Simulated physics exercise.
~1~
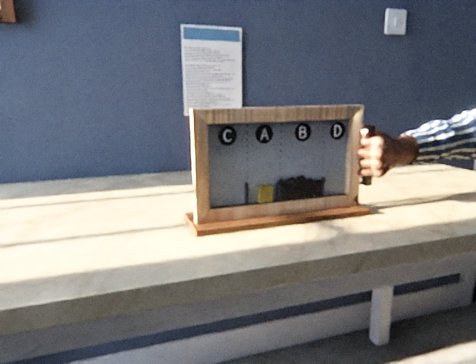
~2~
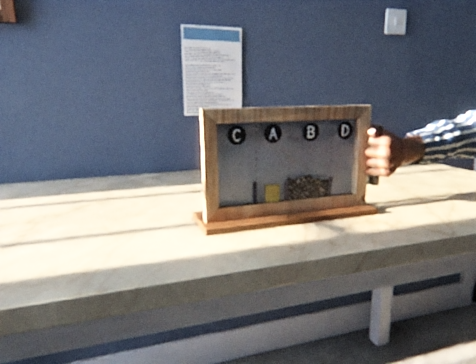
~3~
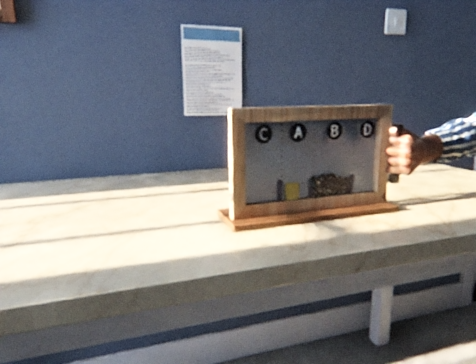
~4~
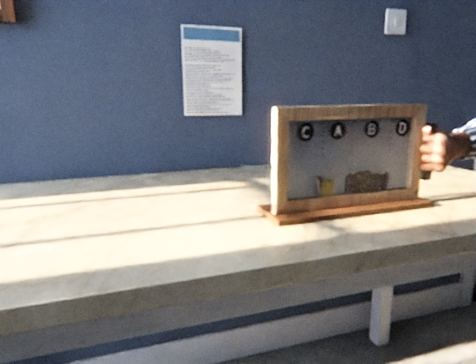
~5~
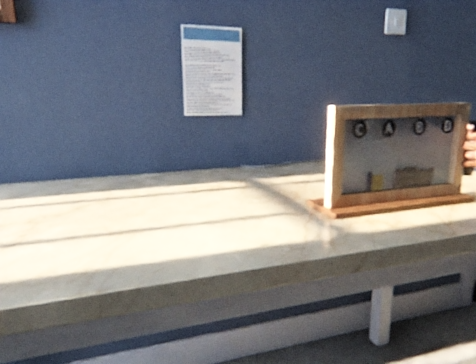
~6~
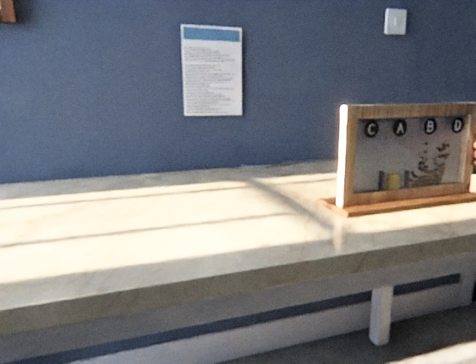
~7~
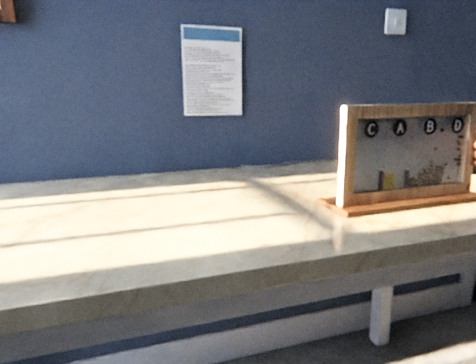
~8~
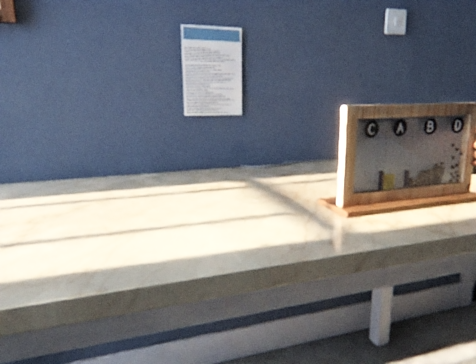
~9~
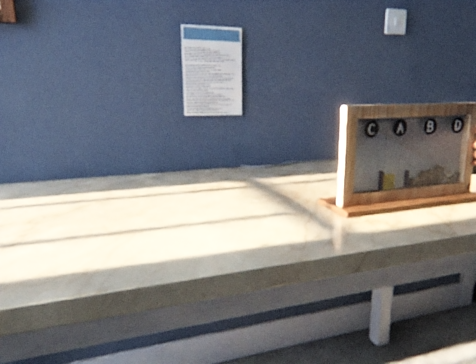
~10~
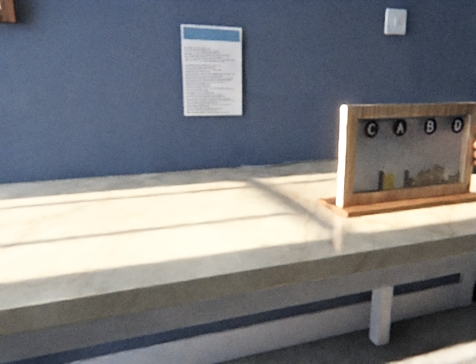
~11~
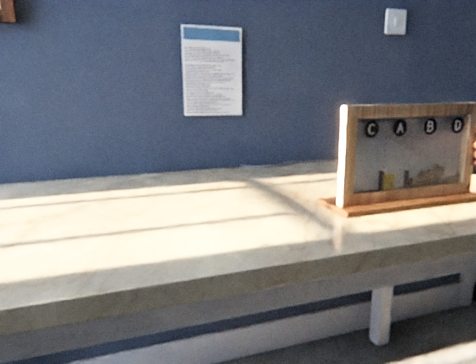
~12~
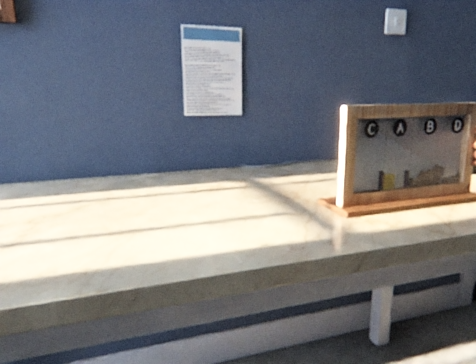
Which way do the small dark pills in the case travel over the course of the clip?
They travel to the right, carried along with the case and then spreading further that way inside it as it stops.
The clip shows a hand sliding a wooden-framed case with lettered strips and small dark pills to the right along a table. As it stops, the pills scatter upward and rightward, then drop and settle, mostly under B with some under D.
